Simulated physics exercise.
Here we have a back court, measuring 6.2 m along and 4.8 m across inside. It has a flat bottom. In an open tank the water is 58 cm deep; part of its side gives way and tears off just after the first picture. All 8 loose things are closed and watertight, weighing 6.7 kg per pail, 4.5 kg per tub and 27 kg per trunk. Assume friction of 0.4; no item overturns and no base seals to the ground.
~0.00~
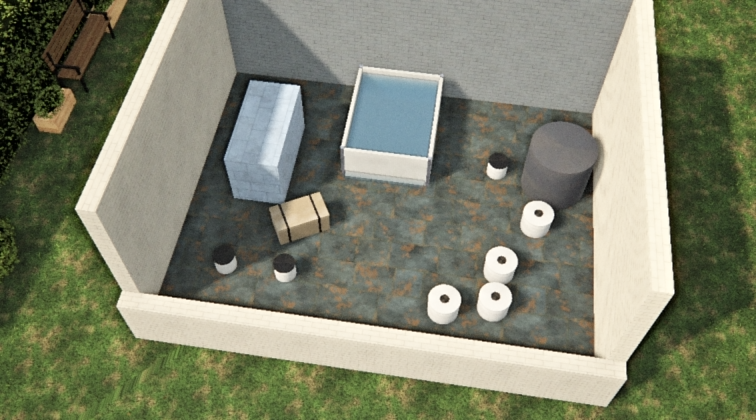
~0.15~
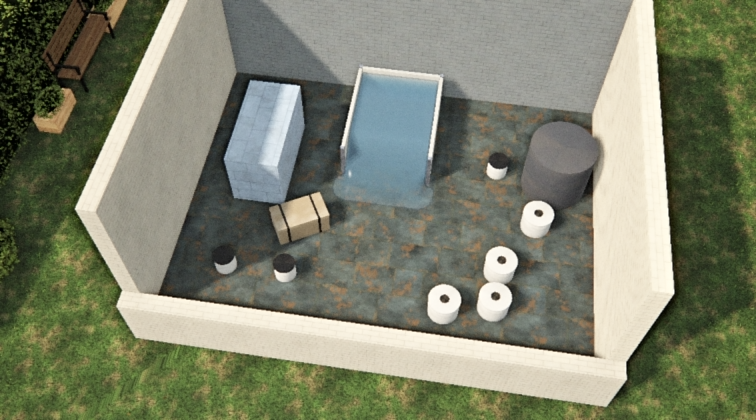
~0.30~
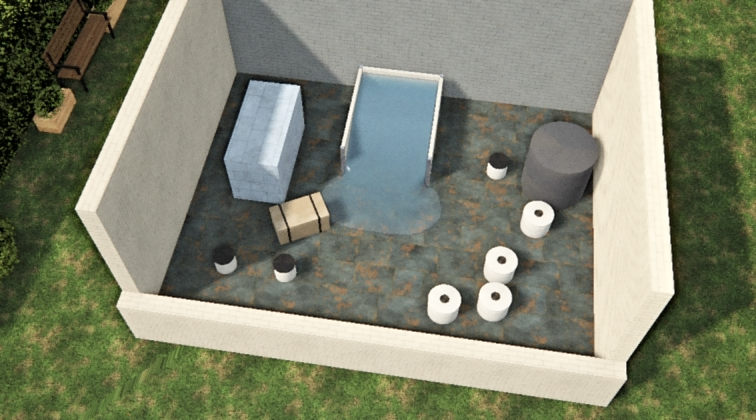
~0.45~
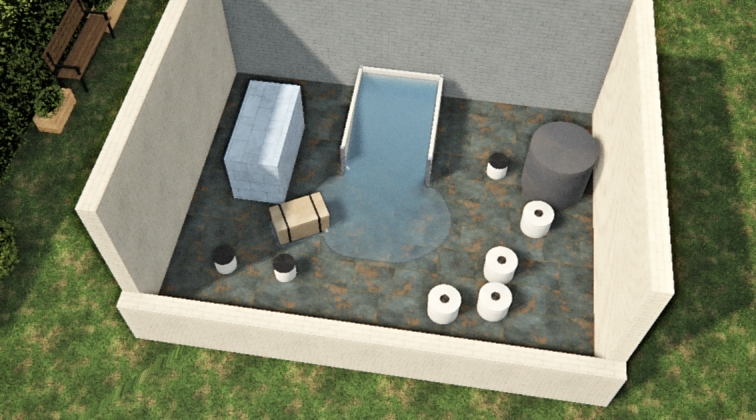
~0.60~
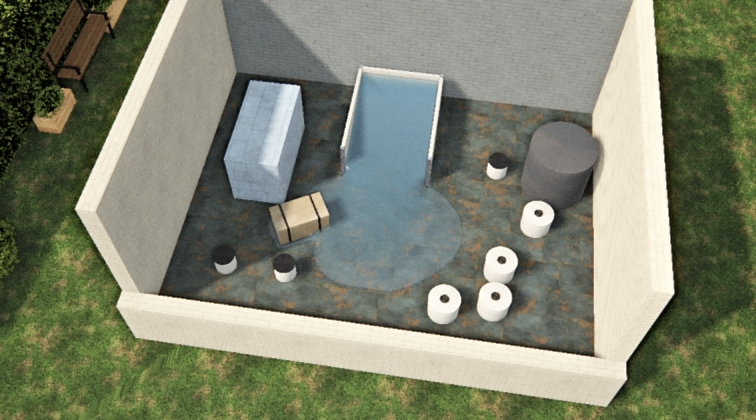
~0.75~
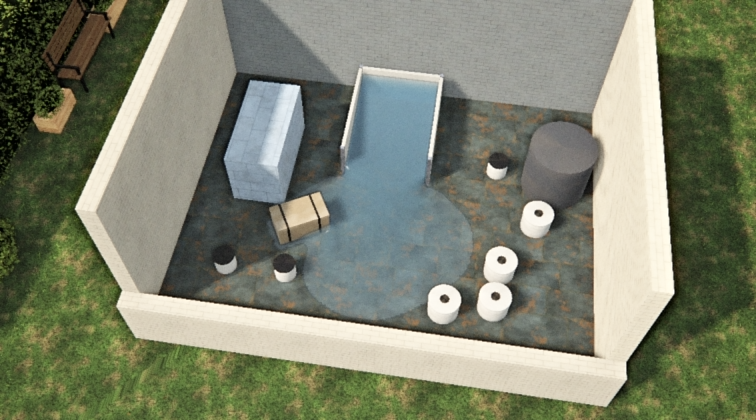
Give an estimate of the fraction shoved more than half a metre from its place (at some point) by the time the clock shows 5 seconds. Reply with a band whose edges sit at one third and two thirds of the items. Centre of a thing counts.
Band: Two thirds or above.
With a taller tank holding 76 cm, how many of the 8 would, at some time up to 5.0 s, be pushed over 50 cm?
The answer would then be 7.
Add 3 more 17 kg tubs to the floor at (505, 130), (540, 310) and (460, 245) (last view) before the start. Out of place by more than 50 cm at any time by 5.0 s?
In the order asked: Below the mark; above the mark; below the mark.
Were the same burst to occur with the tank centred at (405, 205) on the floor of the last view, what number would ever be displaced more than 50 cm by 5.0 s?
Count: 4.
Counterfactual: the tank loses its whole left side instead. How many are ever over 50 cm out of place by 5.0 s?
Count: 4.
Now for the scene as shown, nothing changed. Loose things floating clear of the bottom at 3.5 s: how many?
Just then, the number is 5.
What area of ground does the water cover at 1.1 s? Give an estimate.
Roughly 10.5 m2.
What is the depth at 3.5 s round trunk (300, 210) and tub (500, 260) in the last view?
7 and 6 cm.
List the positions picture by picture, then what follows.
The first frame shows a trunk at (299, 211) rests on the ground; a pail at (284, 263) rests on the ground; 2.3 m2 under water; 0 of 8 have shifted.
The second frame shows a trunk at (299, 211) rests on the ground; a pail at (284, 263) rests on the ground; 3.0 m2 under water; 0 of 8 have shifted.
The third frame shows a trunk at (299, 211), on the bottom; a pail at (284, 263) rests on the ground; 3.9 m2 under water; 0 of 8 have shifted.
The fourth frame shows a trunk at (299, 211), on the bottom; a pail at (284, 263) rests on the ground; 5.0 m2 under water; 0 of 8 have shifted.
The fifth frame shows a trunk at (299, 211) rests on the ground; a pail at (284, 263) rests on the ground; water covers 6.2 m2; 0 of 8 have shifted.
The sixth frame shows a trunk at (299, 211) rests on the ground; a pail at (284, 263), on the bottom; water covers 7.6 m2; 0 of 8 have shifted.
After 1.1 s 0 of 8 are over 50 cm from their spots; 0 afloat.
After 2.2 s 5 of 8 are over 50 cm from their spots; 1 afloat.
After 3.5 s 5 of 8 are over 50 cm from their spots; 5 afloat.
After 5.0 s 7 of 8 are over 50 cm from their spots, and 7 have been at some point; 4 afloat.
